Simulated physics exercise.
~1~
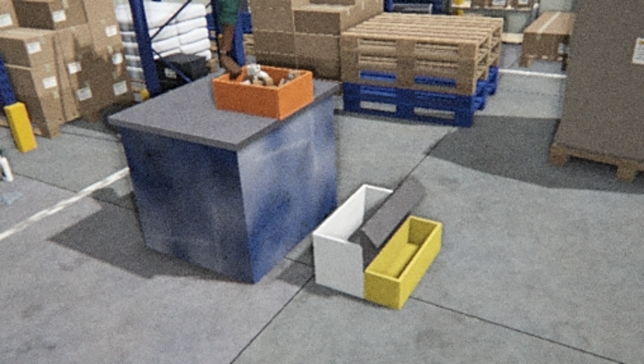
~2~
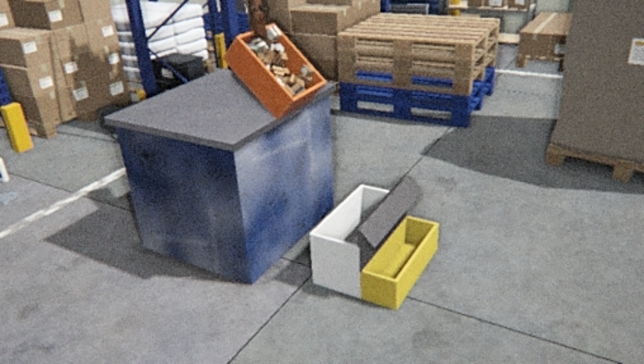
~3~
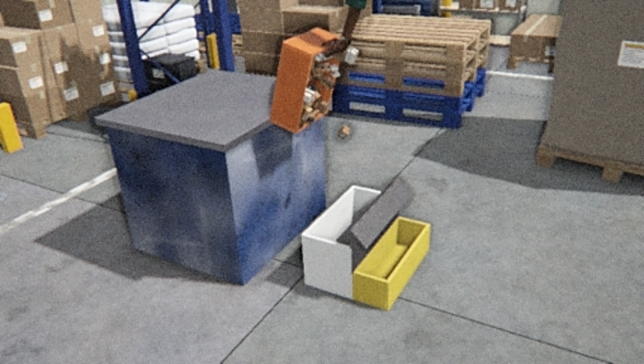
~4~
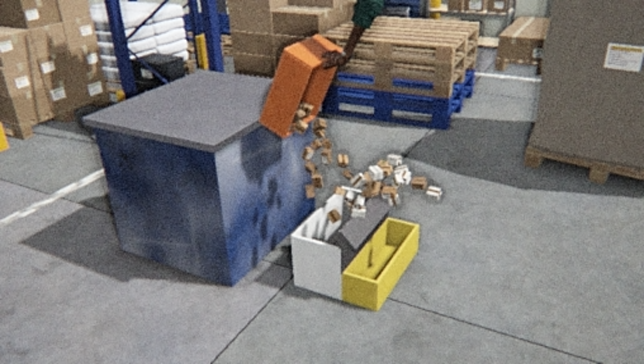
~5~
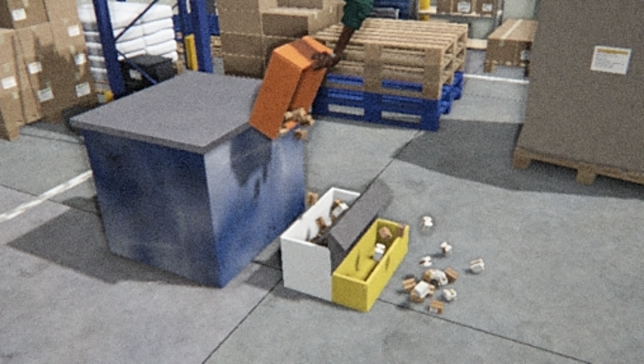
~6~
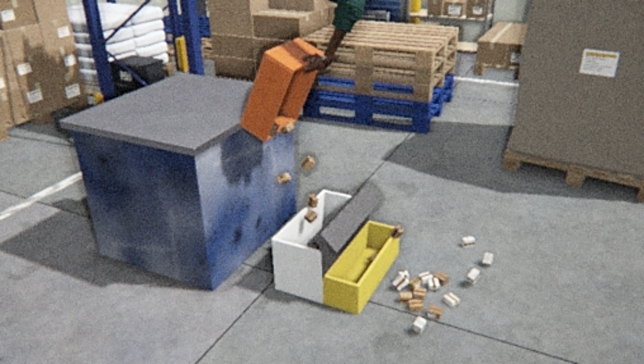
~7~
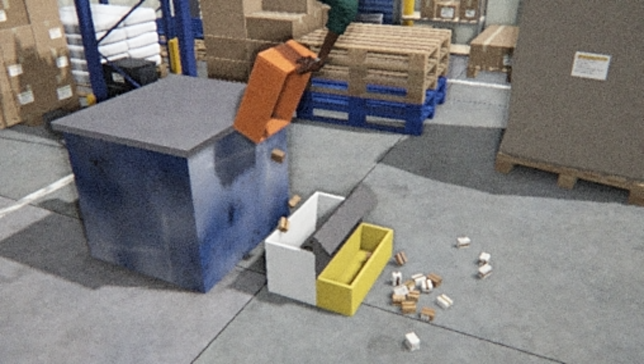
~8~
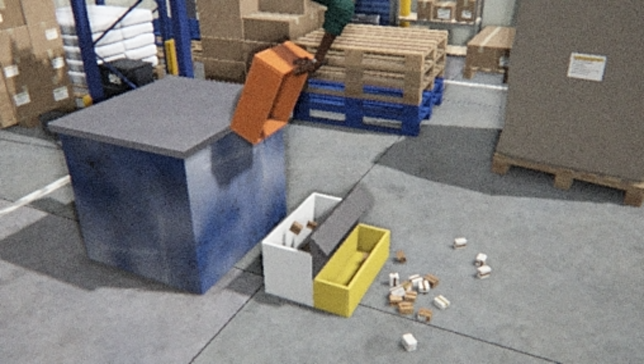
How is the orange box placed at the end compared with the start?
At the start the orange box sat level on top of the bench, but at the end it was held steeply tipped at the bench's right edge, with its open side turned downwards.
